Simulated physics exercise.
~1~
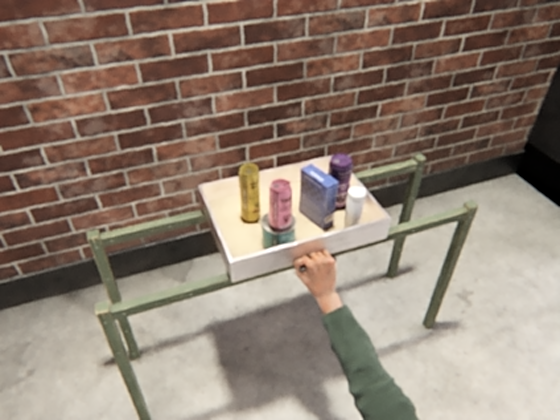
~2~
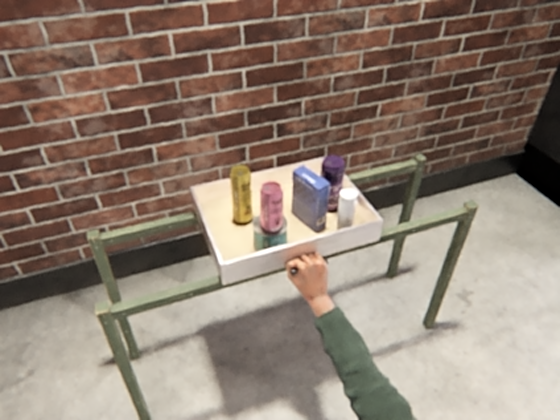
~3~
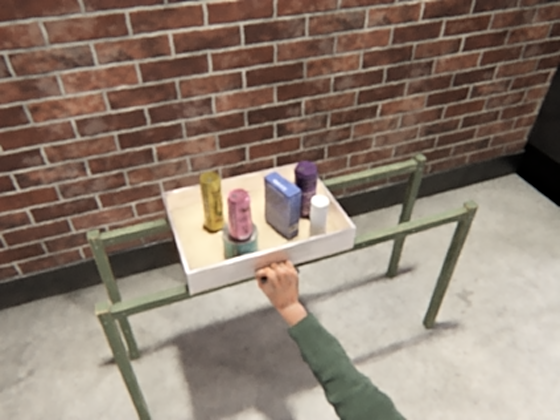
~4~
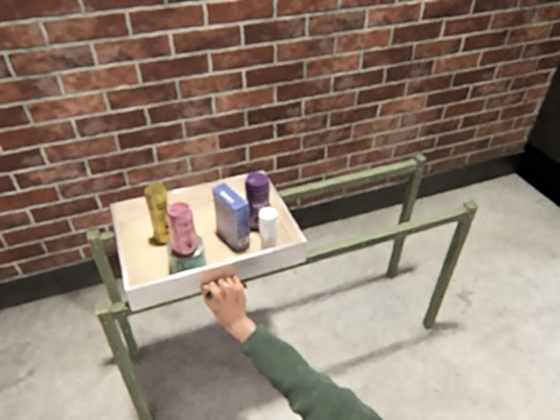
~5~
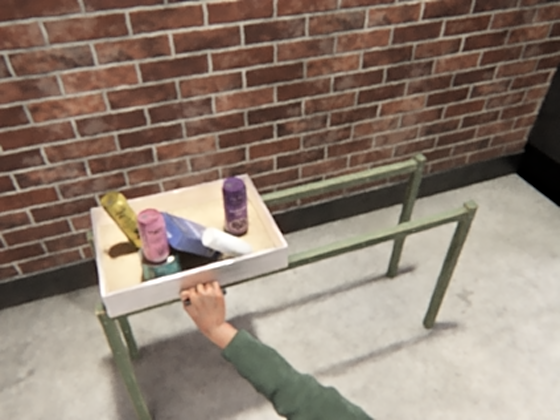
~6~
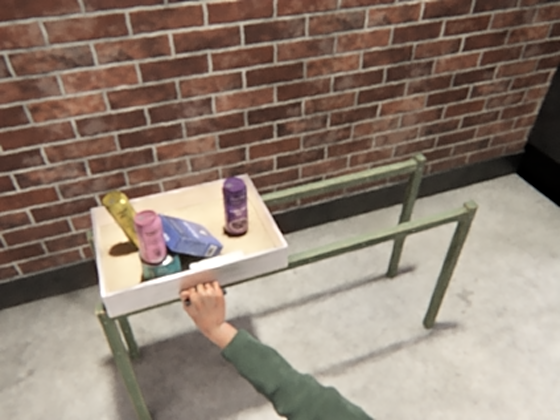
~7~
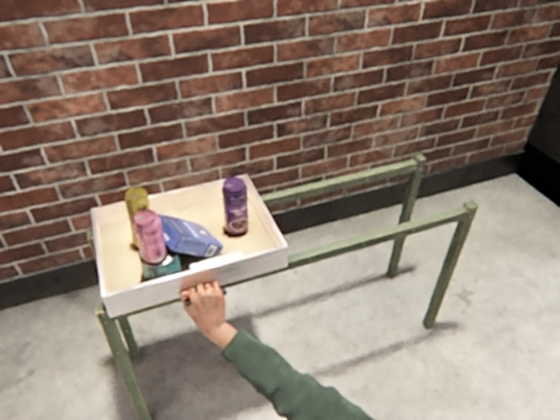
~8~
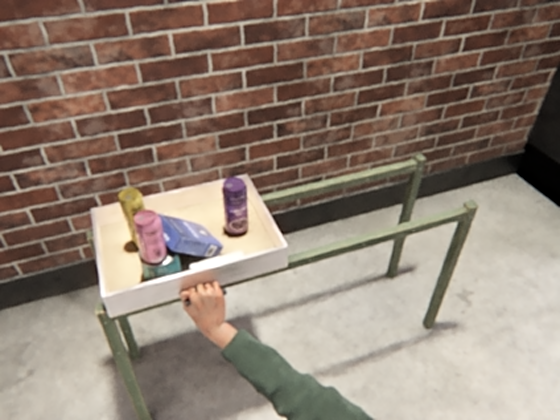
A shallow pale tray sits on a green metal frame before a red brick wall, seen from above and in front, with a hand in a green sleeve at its near edge. It holds a yellow can at left, a pink can behind a turquoise tub, a blue packet, a purple can and a white shaker at right. The hand slides the tray left, faster and faster, until it stops abruptly at the frame's left end. The yellow can, packet and shaker tip leftward. The shaker and packet topple, while the yellow can rocks back upright beside the standing pink and purple cans.
